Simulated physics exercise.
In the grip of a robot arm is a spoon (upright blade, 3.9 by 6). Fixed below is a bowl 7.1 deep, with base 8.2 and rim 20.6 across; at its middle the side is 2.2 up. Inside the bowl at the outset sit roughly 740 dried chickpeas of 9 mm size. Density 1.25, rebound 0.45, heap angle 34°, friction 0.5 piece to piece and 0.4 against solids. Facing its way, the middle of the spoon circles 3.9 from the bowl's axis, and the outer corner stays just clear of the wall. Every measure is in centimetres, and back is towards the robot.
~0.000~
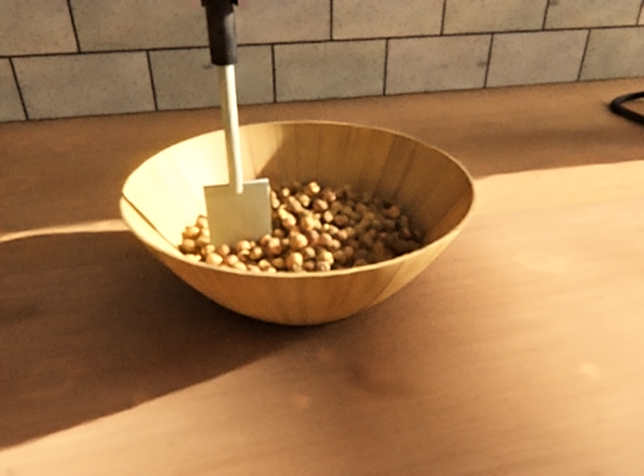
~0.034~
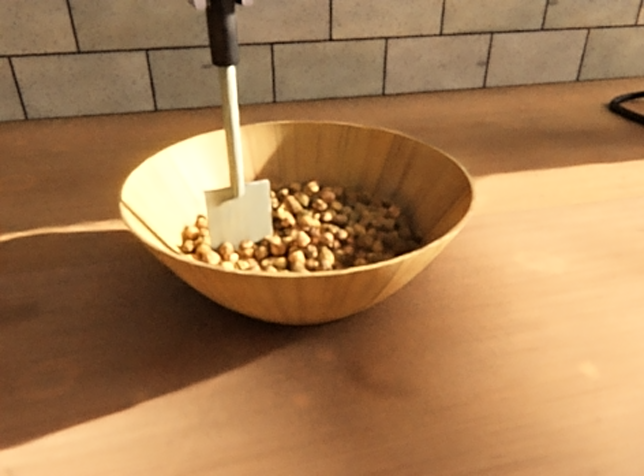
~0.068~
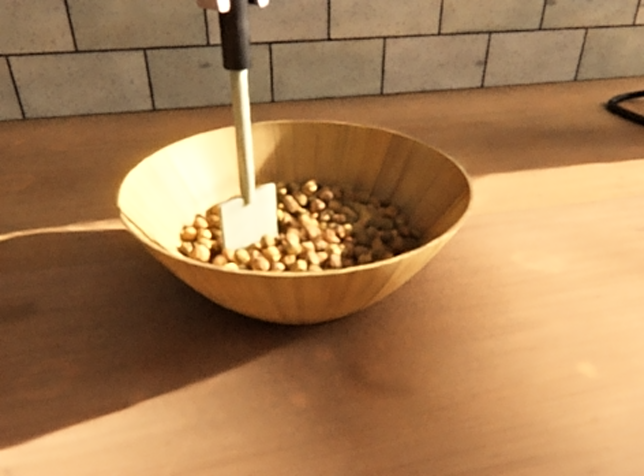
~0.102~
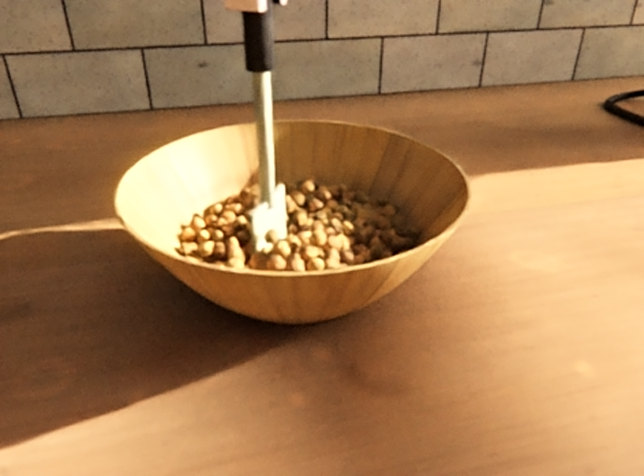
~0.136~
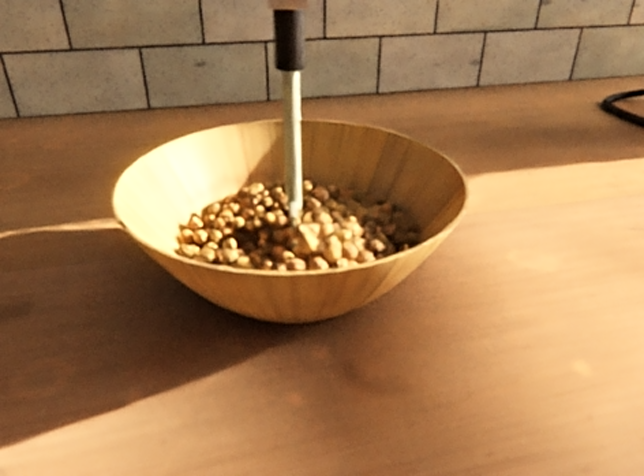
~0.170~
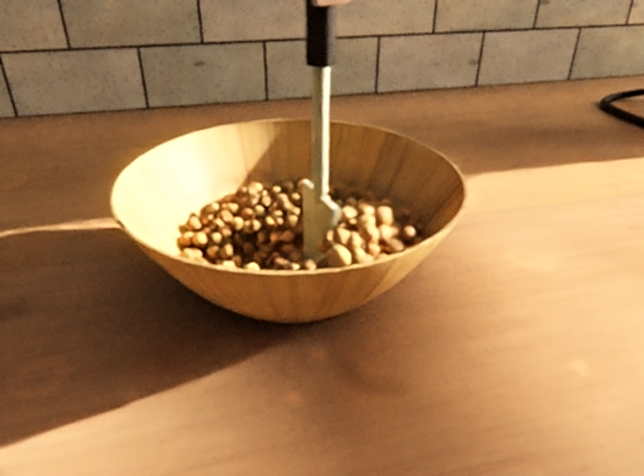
On a wooden counter before a tiled wall, a pale flat-bladed spatula stands upright in a wooden bowl of dried chickpeas, left of the middle. It sweeps rightward through them, its blade turning edge-on, then ends right of the middle with chickpeas heaped against its right side.
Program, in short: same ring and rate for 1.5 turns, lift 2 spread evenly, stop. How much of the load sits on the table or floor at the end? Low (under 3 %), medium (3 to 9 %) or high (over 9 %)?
Low - under 3 %.
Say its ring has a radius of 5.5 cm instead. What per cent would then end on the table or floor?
Near 0 percent.
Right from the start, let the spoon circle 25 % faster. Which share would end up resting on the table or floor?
Then about 5 per cent.
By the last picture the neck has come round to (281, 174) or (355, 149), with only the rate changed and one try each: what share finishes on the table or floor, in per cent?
Near 0 per cent for the first, near 15 per cent for the second.
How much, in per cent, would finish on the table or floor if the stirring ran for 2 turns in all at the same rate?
That would give some 0 percent.
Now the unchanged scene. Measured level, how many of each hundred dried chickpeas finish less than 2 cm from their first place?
Around 20 in a hundred, roughly.
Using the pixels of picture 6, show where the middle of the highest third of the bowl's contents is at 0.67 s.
In the last picture it sits around (290, 223).
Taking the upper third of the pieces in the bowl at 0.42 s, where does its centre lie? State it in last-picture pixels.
Roughly pixel (286, 172).
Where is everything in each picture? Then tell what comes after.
Spoon neck at (233, 160), 0° round; upper third of the load around (313, 232), from x 190 to 415, top at y 185; 742 in the bowl, in the first picture.
Spoon neck at (235, 162), 10° round; upper third of the load around (308, 235), from x 185 to 415, top at y 185, in the second picture.
Spoon neck at (246, 169), 33° round; upper third of the load around (309, 240), from x 185 to 415, top at y 180, in the third picture.
Spoon neck at (266, 174), 56° round; upper third of the load around (312, 244), from x 185 to 415, top at y 180, in the fourth picture.
Spoon neck at (293, 174), 79° round; upper third of the load around (325, 242), from x 185 to 415, top at y 180, in the fifth picture.
Spoon neck at (320, 169), 103° round; upper third of the load around (348, 234), from x 185 to 420, top at y 180; 741 in the bowl, 1 in flight or on the tool, in the sixth picture.
After 0.42 s, 272° round, highest piece 8 above the table; 738 in the bowl, 3 on the table or floor, 1 in flight or on the tool.
After 0.67 s, 82° round, highest piece 7 above the table; 737 in the bowl, 5 on the table or floor.
After 0.99 s, 180° round, highest piece 6 above the table; 737 in the bowl, 5 on the table or floor.
After 1.69 s, 180° round, highest piece 6 above the table; 737 in the bowl, 5 on the table or floor.
At rest, 737 in the bowl, 5 on the table or floor. That is 1 % on the table or floor.
